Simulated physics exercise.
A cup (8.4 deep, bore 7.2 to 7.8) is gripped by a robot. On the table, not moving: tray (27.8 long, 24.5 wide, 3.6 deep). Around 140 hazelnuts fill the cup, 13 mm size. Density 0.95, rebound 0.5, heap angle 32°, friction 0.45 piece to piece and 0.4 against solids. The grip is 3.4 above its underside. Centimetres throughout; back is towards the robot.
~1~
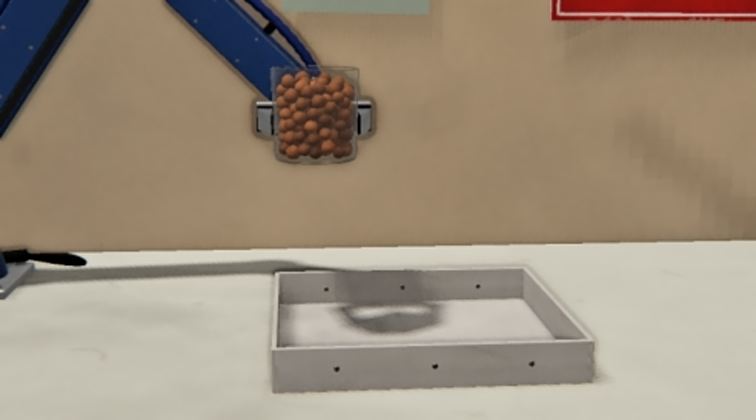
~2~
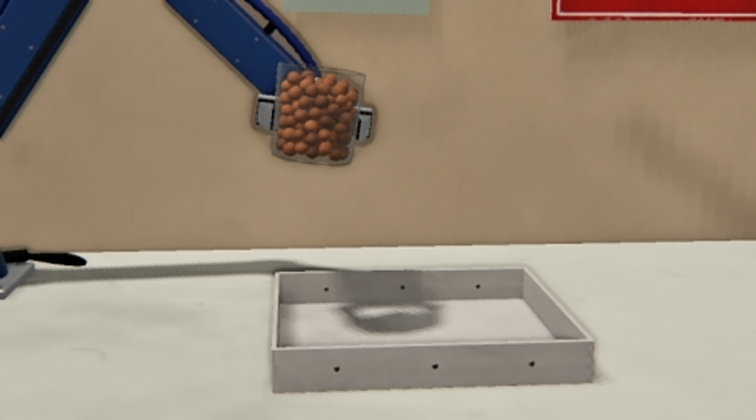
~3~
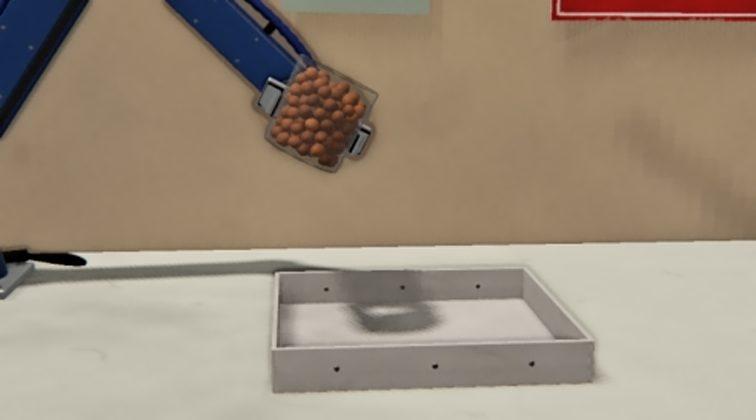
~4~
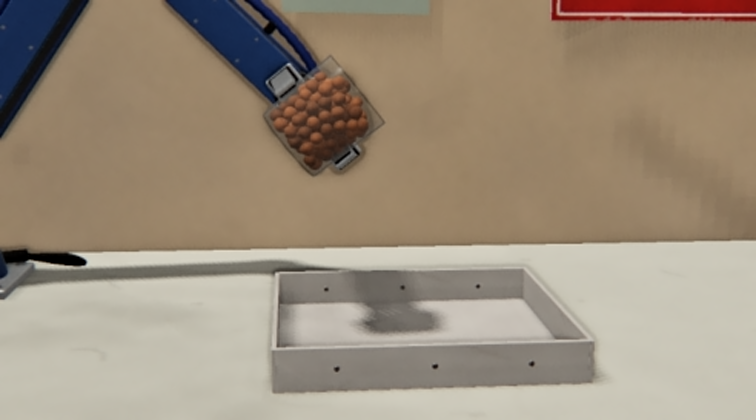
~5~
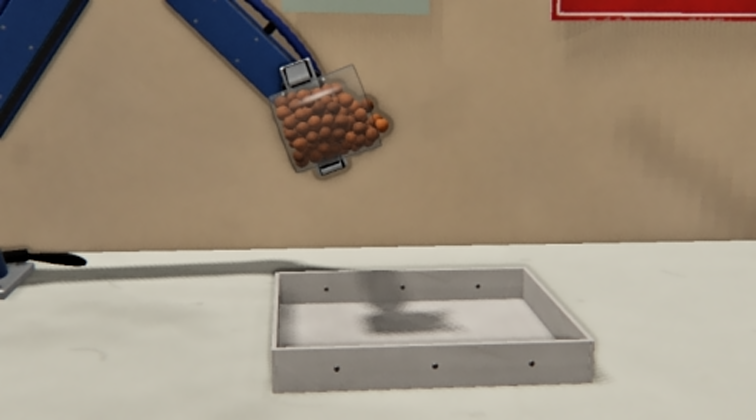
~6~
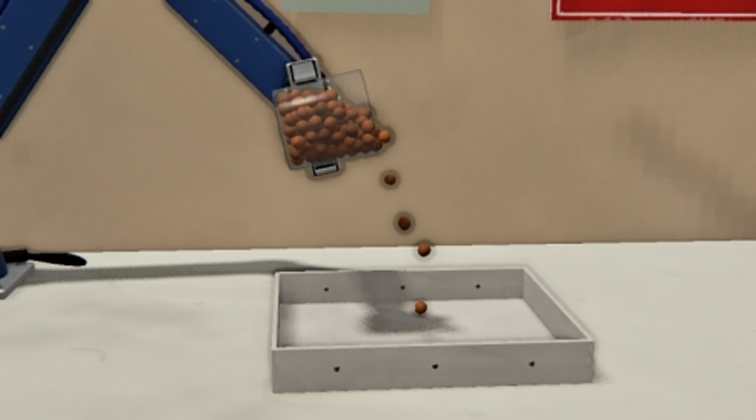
Blue robot arm tilting a clear cup of hazelnuts forward to the right above a still tray, a few nuts dropping out.
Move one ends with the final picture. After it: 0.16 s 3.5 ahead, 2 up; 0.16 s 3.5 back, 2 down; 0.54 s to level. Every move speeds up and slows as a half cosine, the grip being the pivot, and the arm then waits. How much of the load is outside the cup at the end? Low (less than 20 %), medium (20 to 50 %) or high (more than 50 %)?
Outside the cup the share is medium, 20 to 50 %.
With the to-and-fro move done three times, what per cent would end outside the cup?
It would be near 65 per cent.
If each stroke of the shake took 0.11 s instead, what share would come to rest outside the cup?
Then about 65 per cent.
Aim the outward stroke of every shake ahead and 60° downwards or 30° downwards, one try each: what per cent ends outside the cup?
About 20 and 25 per cent.
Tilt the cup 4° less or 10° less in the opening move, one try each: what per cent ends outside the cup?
Some 30 and 20 per cent.
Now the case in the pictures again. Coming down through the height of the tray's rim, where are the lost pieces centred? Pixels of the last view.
Around (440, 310).
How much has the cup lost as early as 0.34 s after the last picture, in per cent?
About 35 per cent by then.
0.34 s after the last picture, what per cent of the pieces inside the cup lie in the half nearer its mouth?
Some 55 per cent.
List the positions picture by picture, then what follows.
The cup middle at (315, 115), level; upper third of the load around (317, 94), from x 280 to 350, top at y 80; 141 in the cup, in the first frame.
The cup middle at (317, 115), tilted 7° forward; upper third of the load around (315, 94), from x 280 to 350, top at y 75, in the second frame.
The cup middle at (319, 116), tilted 27° forward; upper third of the load around (323, 97), from x 275 to 360, top at y 75, in the third frame.
The cup middle at (322, 118), tilted 51° forward; upper third of the load around (325, 100), from x 275 to 360, top at y 80, in the fourth frame.
The cup middle at (323, 121), tilted 71° forward; upper third of the load around (319, 105), from x 280 to 380, top at y 90, in the fifth frame.
The cup middle at (324, 122), tilted 78° forward; upper third of the load around (317, 109), from x 285 to 425, top at y 95; 137 in the cup, 1 in the tray, 3 in flight or on a rim, in the sixth frame.
Then, 0.34 s on, tilted 78° forward, highest piece 23 above the table; 95 in the cup, 14 in the tray, 32 in flight or on a rim.
Then, 0.69 s on, tilted 18° forward, highest piece 26 above the table; 92 in the cup, 47 in the tray, 1 on the table or floor, 1 in flight or on a rim.
Then, 1.06 s on, level, highest piece 25 above the table; 92 in the cup, 48 in the tray, 1 on the table or floor.
Then, 2.11 s on, level, highest piece 25 above the table; 92 in the cup, 48 in the tray, 1 on the table or floor.
In the end, 92 in the cup, 48 in the tray, 1 on the table or floor. That is 35 % outside the cup.
